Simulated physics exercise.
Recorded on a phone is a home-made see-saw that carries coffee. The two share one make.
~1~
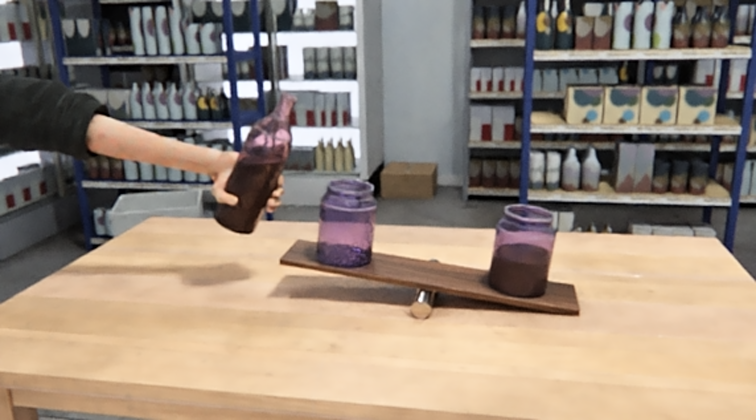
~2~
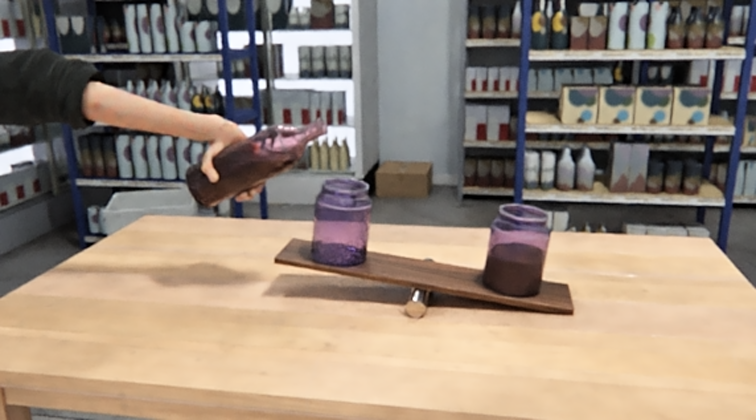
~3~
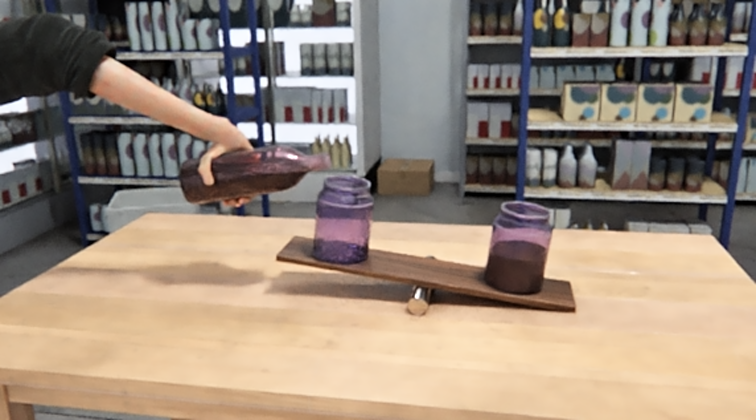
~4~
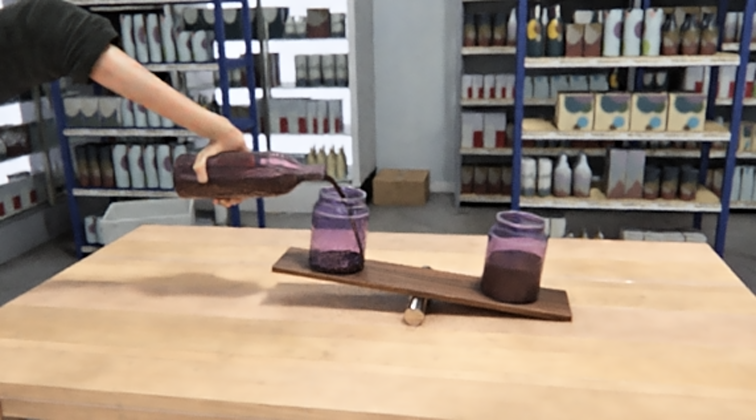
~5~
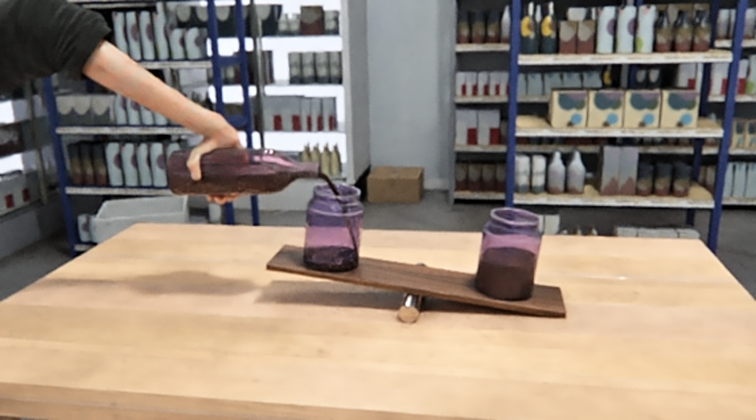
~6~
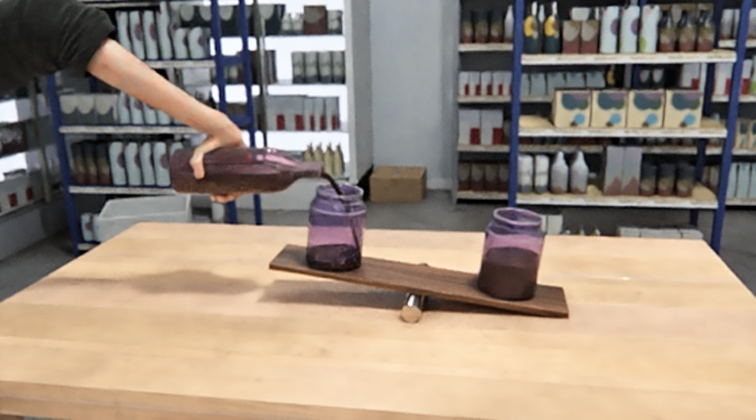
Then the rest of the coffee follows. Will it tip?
Yes.
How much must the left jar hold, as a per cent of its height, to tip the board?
40 % or so.
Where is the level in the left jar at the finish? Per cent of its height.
I'd put it at some 70 per cent.
Shortly, the left jar is about a third full; the board leans as before.
Then, the left jar is about half full; the board has swung over, and that end is down.
At the finish, the left jar is about two thirds full; the board has swung over, and that end is down.
